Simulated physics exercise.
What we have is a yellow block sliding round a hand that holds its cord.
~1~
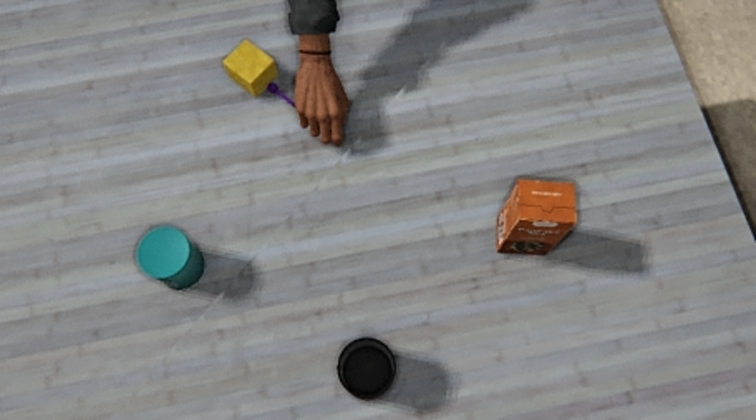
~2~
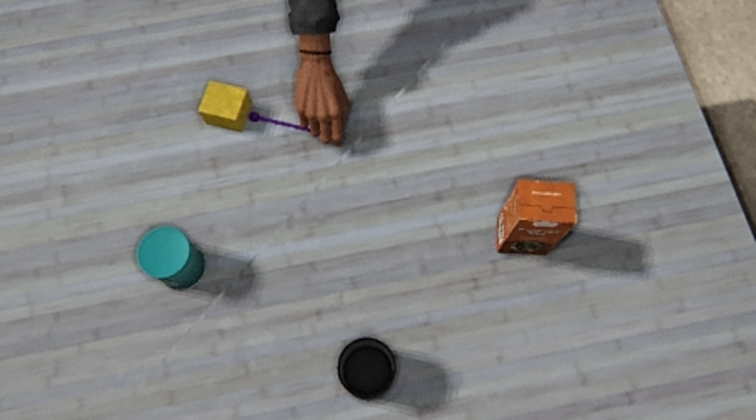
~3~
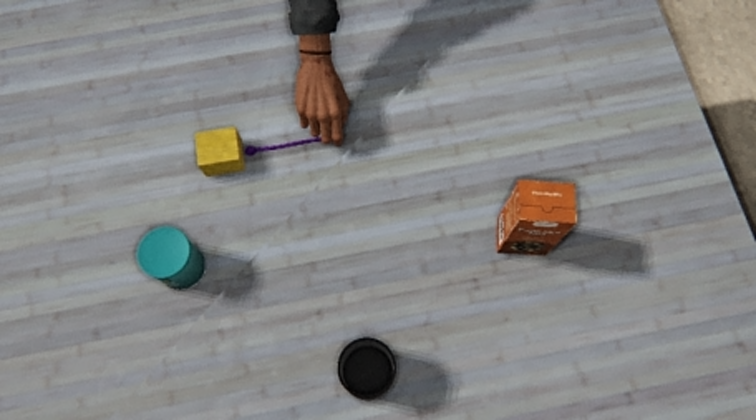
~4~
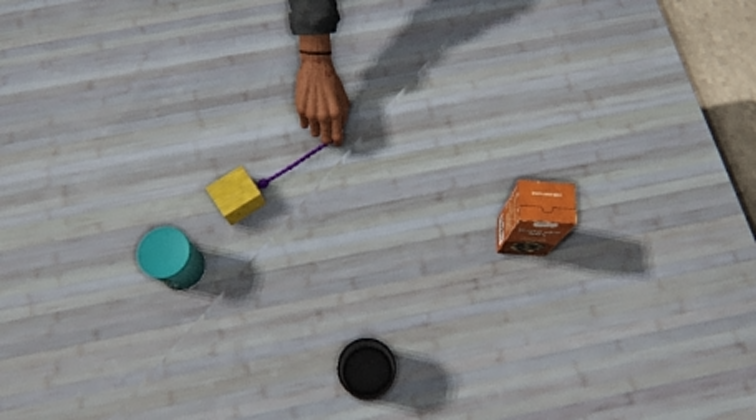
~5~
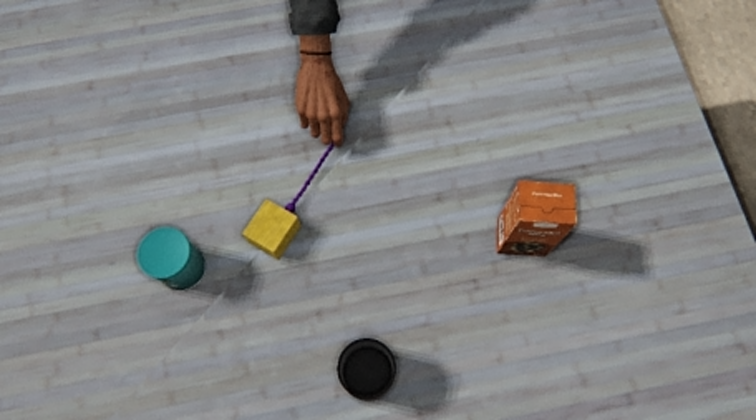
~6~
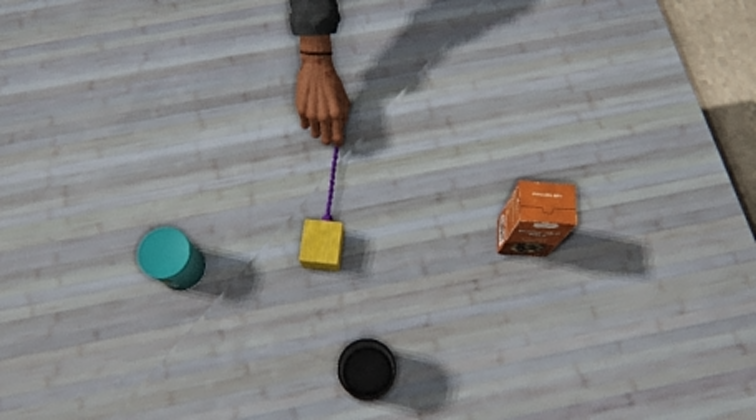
A yellow block on a purple cord slides anticlockwise around a hand holding the other end, moving from the hand's left down past a turquoise tin to below the hand, while a black mug and an orange carton stay still.
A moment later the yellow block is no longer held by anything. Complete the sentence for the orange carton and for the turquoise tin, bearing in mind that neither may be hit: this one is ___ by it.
The orange carton is hit by it; the turquoise tin is not hit by it.
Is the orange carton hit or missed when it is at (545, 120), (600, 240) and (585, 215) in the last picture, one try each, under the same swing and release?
So, the first case sees it get away, the second case sees it get smacked, and the third case sees it get smacked.
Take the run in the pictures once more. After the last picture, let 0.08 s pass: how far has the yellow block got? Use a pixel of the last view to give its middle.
At that time it sits close to pixel (427, 241).
Then, 0.08 s on from there, block near (427, 241).
Then, 0.20 s on from there, block near (547, 235); orange carton knocked over.
In the end, block off the table; orange carton knocked off. The orange carton takes the knock and the turquoise tin stays untouched.
